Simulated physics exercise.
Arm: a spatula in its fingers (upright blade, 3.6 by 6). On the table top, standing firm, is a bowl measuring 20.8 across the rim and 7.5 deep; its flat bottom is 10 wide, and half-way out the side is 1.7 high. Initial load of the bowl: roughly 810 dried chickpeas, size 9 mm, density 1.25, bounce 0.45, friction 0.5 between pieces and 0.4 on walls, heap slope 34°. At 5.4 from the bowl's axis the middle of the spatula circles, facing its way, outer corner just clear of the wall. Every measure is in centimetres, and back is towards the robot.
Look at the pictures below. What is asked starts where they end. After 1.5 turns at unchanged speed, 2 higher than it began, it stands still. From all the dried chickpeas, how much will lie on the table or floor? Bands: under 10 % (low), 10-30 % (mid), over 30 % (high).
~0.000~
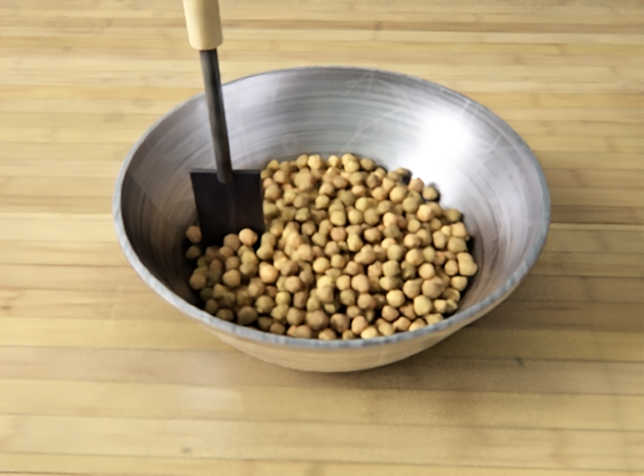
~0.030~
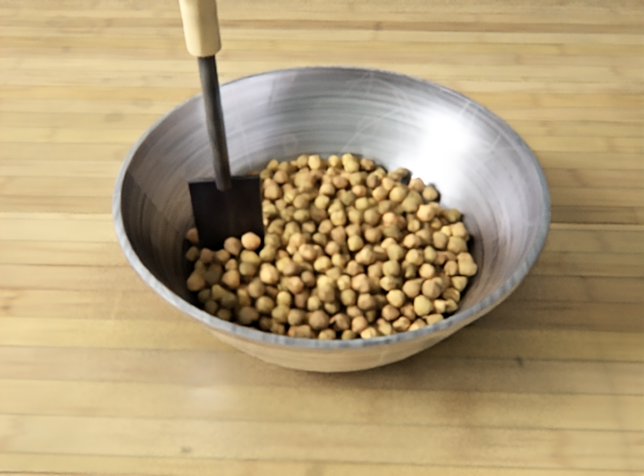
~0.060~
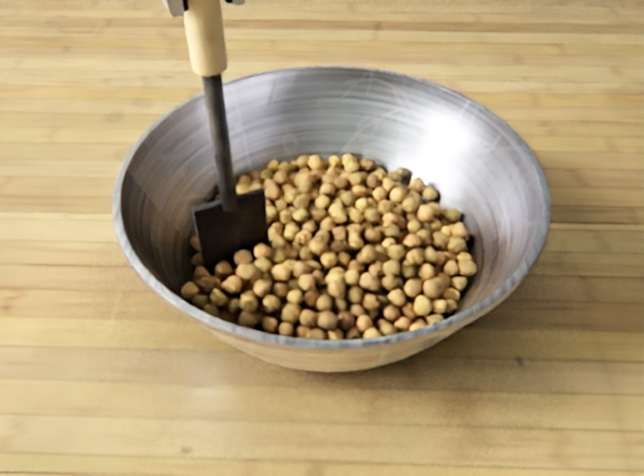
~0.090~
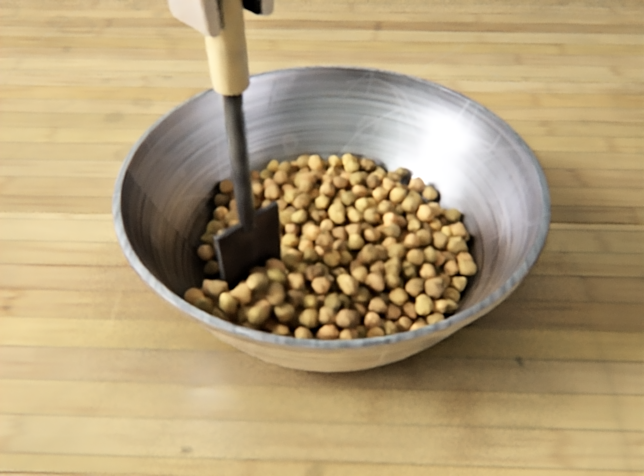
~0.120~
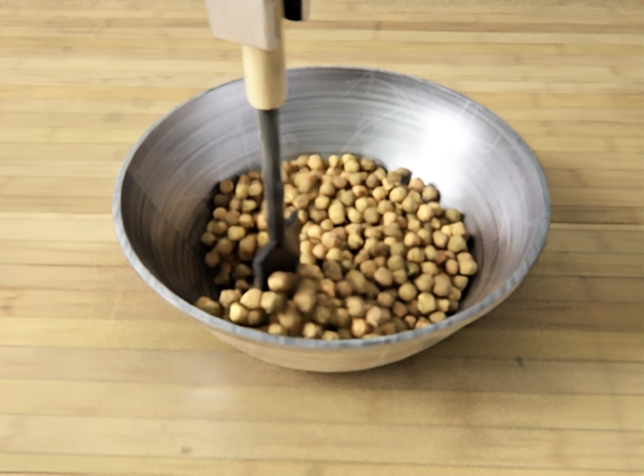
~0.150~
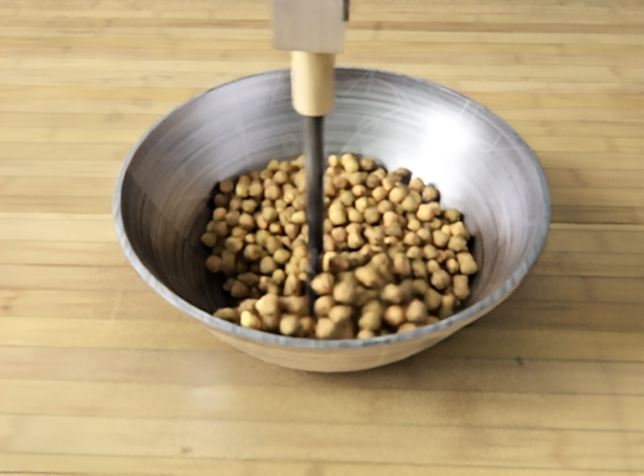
Low.
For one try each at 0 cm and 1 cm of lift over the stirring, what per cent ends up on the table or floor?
Trial one: Roughly 10 %; trial two: Roughly 5 %.
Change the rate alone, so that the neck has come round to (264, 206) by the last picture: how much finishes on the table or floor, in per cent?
About 0 %.
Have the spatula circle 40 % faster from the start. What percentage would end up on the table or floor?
Near 10 in a hundred, it would be.
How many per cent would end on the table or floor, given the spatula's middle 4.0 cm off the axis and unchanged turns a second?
That would come to roughly 0 percent.
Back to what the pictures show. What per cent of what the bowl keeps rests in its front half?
About 50 per cent.
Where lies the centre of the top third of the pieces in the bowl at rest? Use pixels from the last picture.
I'd put it at about (327, 240).
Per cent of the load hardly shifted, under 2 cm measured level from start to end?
I'd put it at about 35 in a hundred.
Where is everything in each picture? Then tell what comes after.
Spatula neck at (221, 147), 0° round; upper third of the load around (329, 235), from x 195 to 470, top at y 160; 813 in the bowl, in the first frame.
Spatula neck at (220, 154), 7° round; upper third of the load around (329, 240), from x 195 to 470, top at y 160, in the second frame.
Spatula neck at (225, 175), 26° round; upper third of the load around (328, 249), from x 190 to 470, top at y 160, in the third frame.
Spatula neck at (244, 195), 45° round; upper third of the load around (327, 256), from x 195 to 470, top at y 160, in the fourth frame.
Spatula neck at (276, 210), 65° round; upper third of the load around (336, 267), from x 205 to 470, top at y 160, in the fifth frame.
Spatula neck at (316, 217), 84° round; upper third of the load around (351, 269), from x 210 to 470, top at y 160; 813 in the bowl, in the sixth frame.
By 0.42 s, 261° round, highest piece 9 above the table; 802 in the bowl, 3 on the table or floor, 8 in flight or on the tool.
By 0.70 s, 78° round, highest piece 8 above the table; 794 in the bowl, 16 on the table or floor, 3 in flight or on the tool.
By 1.03 s, 180° round, highest piece 5 above the table; 794 in the bowl, 19 on the table or floor.
By 1.73 s, 180° round, highest piece 5 above the table; 794 in the bowl, 19 on the table or floor.
Final count, 794 in the bowl, 19 on the table or floor. That is 2 % on the table or floor.
